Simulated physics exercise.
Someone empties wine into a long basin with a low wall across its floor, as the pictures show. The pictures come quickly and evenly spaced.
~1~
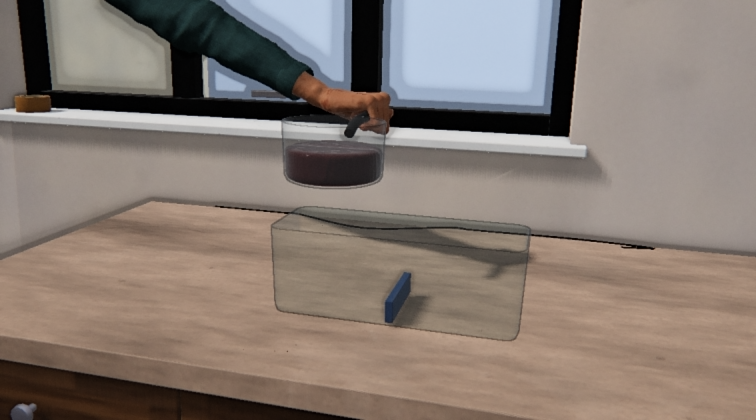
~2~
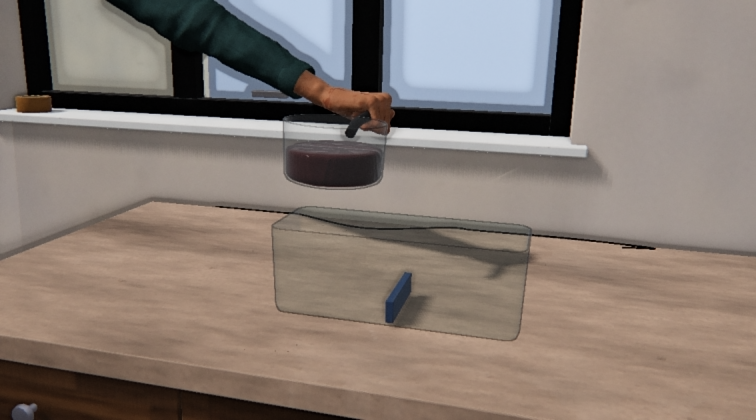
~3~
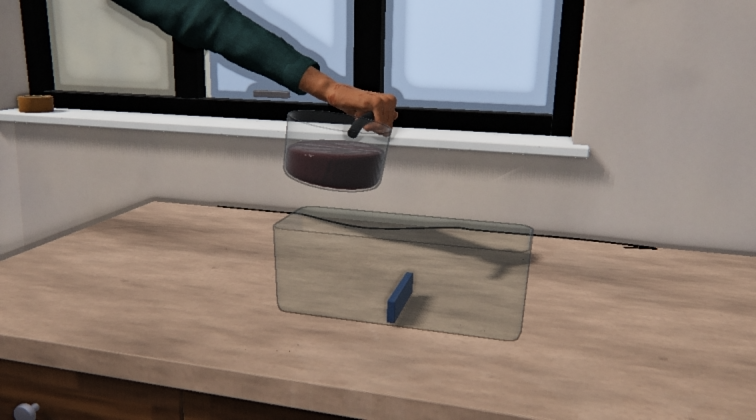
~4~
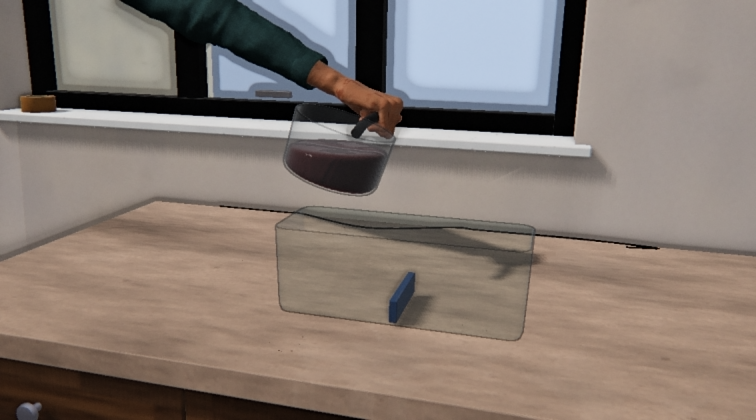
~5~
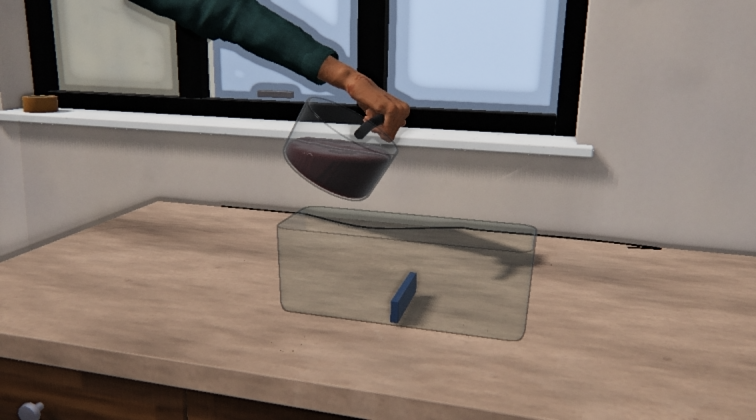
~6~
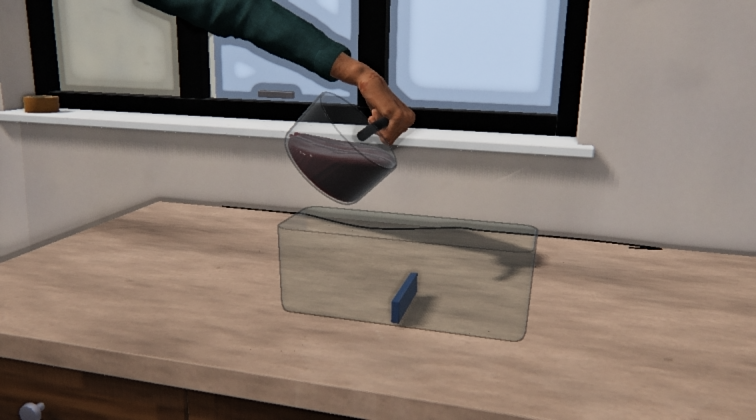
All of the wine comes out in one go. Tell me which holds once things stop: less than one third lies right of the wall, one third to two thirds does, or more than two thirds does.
I'd put the amount right of the wall between the two marks of a third and two thirds.
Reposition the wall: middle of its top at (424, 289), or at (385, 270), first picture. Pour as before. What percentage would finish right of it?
Roughly 15 per cent, and 70 per cent.
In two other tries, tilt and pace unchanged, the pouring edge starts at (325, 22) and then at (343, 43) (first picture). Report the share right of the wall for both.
The first gives 20 %, the second 15 %.
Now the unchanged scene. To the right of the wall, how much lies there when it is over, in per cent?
About 50 per cent.
A moment on, the saucepan is tipped right over and 27 per cent is still to pour, 16 is left of the wall and 29 right of it.
Next, the saucepan is tipped right over and 7 per cent is still to pour, 37 is left of the wall and 52 right of it.
Then the saucepan is tipped right over and 1 per cent is still to pour, 48 is left of the wall and 49 right of it.
Later the saucepan is tipped right over and 0 per cent is still to pour, 49 is left of the wall and 50 right of it.
At rest 49 per cent lies left of the wall, 50 right of it and 1 outside.
